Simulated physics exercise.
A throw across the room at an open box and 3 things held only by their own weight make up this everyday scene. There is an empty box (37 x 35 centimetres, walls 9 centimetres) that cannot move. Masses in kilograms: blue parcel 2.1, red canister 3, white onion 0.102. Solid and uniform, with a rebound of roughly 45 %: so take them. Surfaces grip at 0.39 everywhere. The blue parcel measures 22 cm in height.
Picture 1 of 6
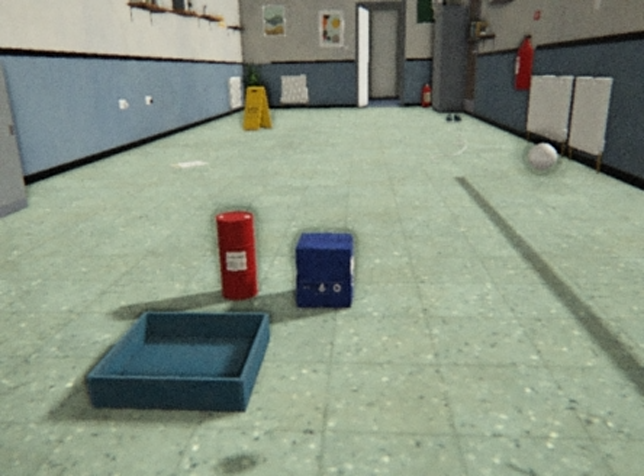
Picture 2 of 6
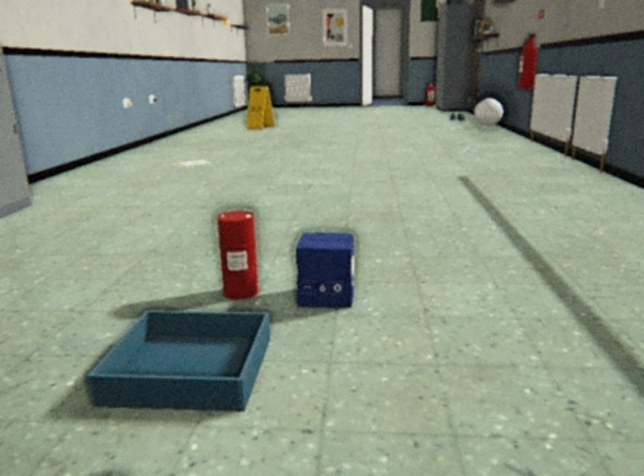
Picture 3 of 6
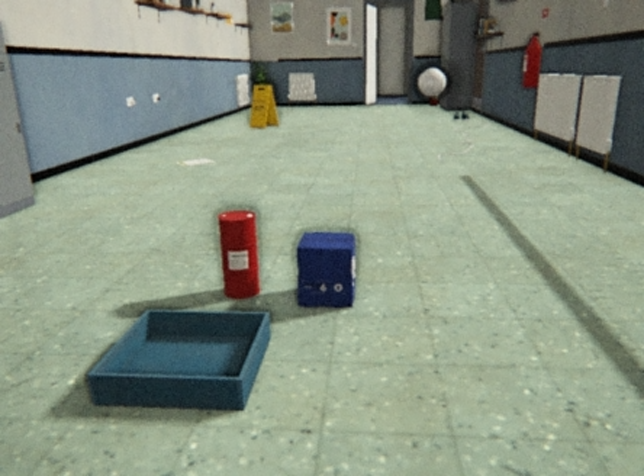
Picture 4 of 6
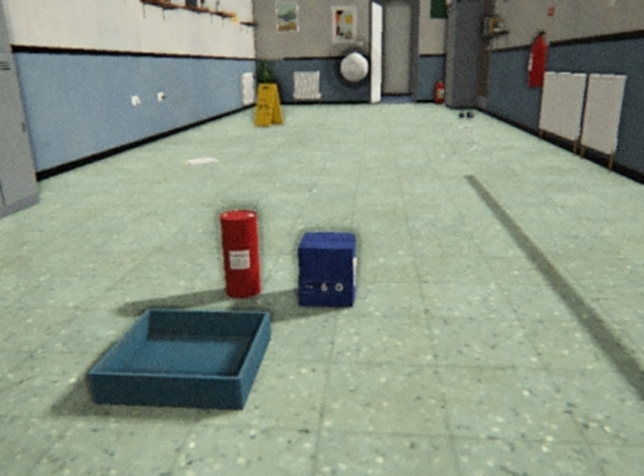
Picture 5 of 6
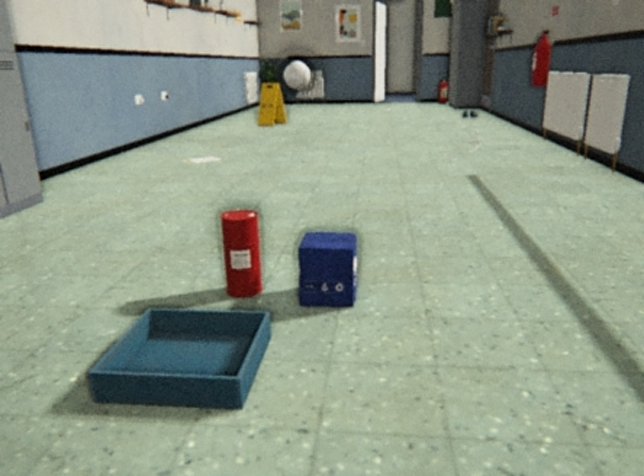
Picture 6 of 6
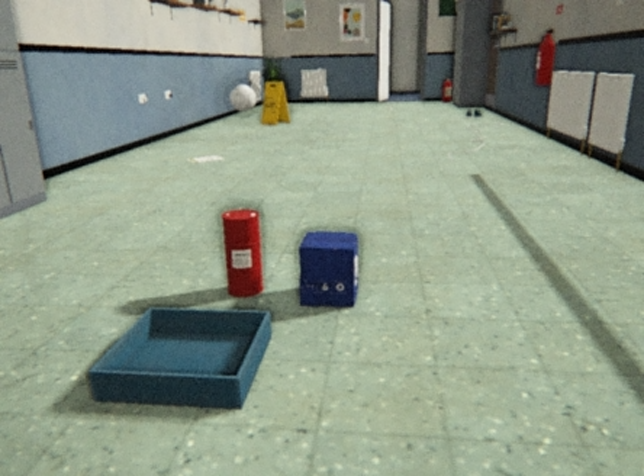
A white ball-like object sweeps from right to left across the far part of a long room with blue-and-white walls, seen from slightly above its pale speckled floor. In front, an empty blue box sits at left near an upright red canister and a blue parcel, with a yellow floor sign beyond. The object rises, then descends, while the view shifts very slightly.
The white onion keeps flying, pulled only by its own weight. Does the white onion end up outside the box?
Pretty sure the box does not retain it.
Then, 0.30 s on from there, onion outside, 44 cm from the box's middle; white onion near (42, 350).
Then, 0.60 s on from there, onion outside, 92 cm from the box's middle.
In the end, onion outside, 126 cm from the box's middle; the bystanders under 10 cm from the start.
